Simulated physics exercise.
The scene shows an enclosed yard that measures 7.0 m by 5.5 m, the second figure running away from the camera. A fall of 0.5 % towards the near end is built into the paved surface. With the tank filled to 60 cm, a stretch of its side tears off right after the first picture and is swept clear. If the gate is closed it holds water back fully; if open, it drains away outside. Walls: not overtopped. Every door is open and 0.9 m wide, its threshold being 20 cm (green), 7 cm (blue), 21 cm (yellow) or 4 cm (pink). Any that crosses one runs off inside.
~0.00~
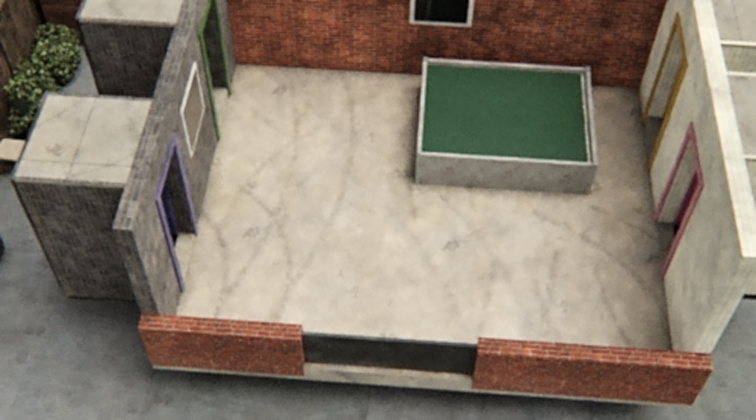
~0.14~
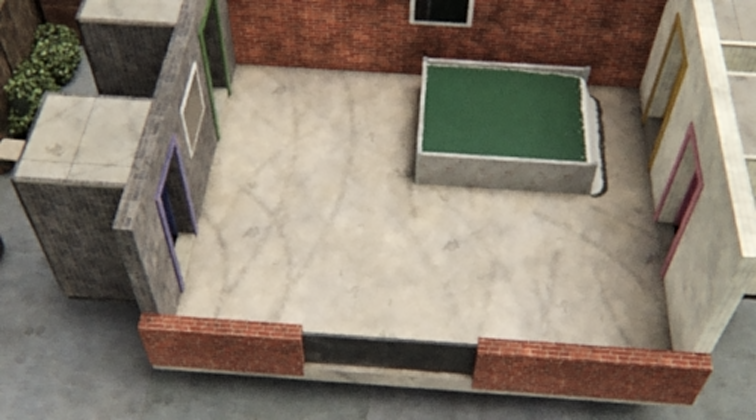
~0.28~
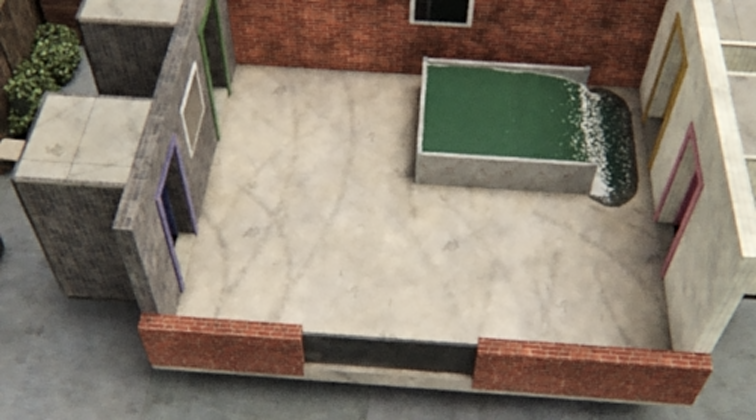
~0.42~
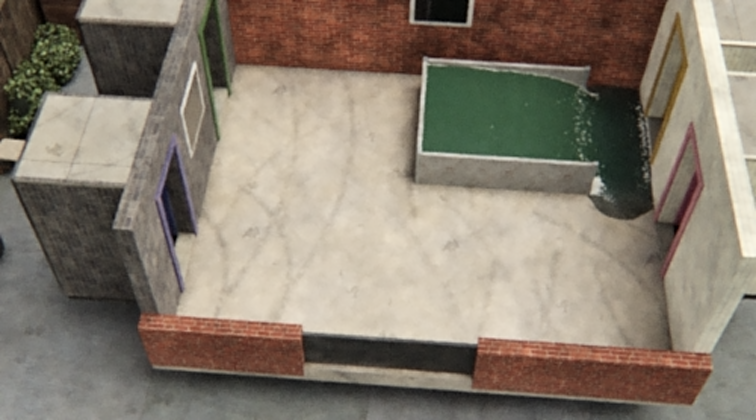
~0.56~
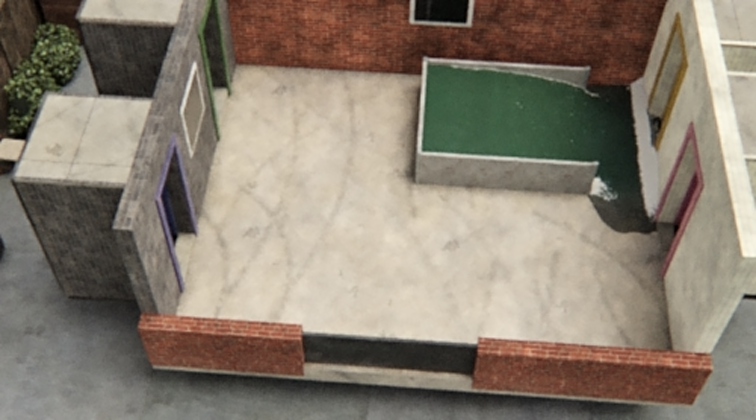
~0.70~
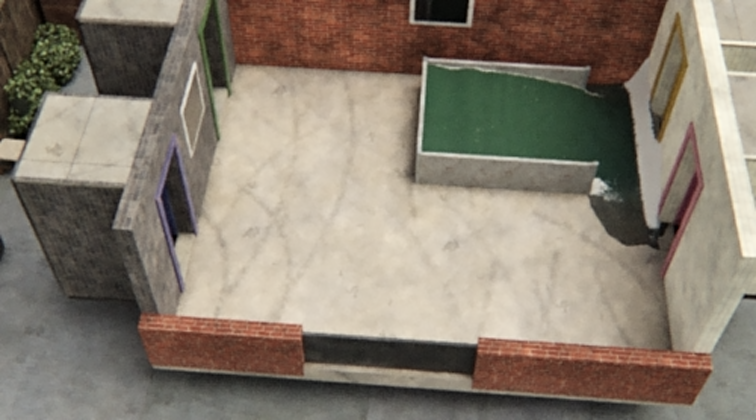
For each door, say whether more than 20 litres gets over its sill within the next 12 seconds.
Outcome: The green door will see an amount within the limit come in; the blue door will see too much water come in; the yellow door will see too much water come in; the pink door will see too much water come in.
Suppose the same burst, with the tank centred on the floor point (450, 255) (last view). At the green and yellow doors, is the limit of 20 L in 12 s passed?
Result - green door does not exceed it, yellow door does not exceed it.
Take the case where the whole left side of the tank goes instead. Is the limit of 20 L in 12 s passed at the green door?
Measured against that limit, the green door goes beyond it.
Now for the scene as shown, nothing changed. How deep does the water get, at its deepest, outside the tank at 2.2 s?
Max depth: About 46 centimetres.
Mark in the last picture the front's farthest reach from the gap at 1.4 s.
(663, 321).
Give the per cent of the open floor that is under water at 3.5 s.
Roughly 40 % of the floor is wet.
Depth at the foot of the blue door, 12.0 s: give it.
Around 7.5 cm there.
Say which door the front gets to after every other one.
I'd say the blue one.
After 1.4 s water covers 15 % of the floor and is deepest (48 cm) near (635, 94); green door not reached, blue door not reached, yellow door 46 cm at the sill, 92 L in, pink door 12 cm at the sill, 4 L in.
After 2.2 s water covers 25 % of the floor and is deepest (46 cm) near (635, 94); green door not reached, blue door not reached, yellow door 43 cm at the sill, 219 L in, pink door 13 cm at the sill, 27 L in.
After 3.5 s water covers 40 % of the floor and is deepest (28 cm) near (642, 149); green door not reached, blue door not reached, yellow door 28 cm at the sill, 324 L in, pink door 11 cm at the sill, 71 L in.
After 7.0 s water covers 85 % of the floor and is deepest (22 cm) near (642, 149); green door 5 cm at the sill, 0 L in, blue door 14 cm at the sill, 19 L in, yellow door 23 cm at the sill, 336 L in, pink door 8 cm at the sill, 113 L in.
After 12.0 s water covers 95 % of the floor and is deepest (11 cm) near (265, 79); green door 8 cm at the sill, 0 L in, blue door 7 cm at the sill, 54 L in, yellow door 9 cm at the sill, 336 L in, pink door 5 cm at the sill, 137 L in.
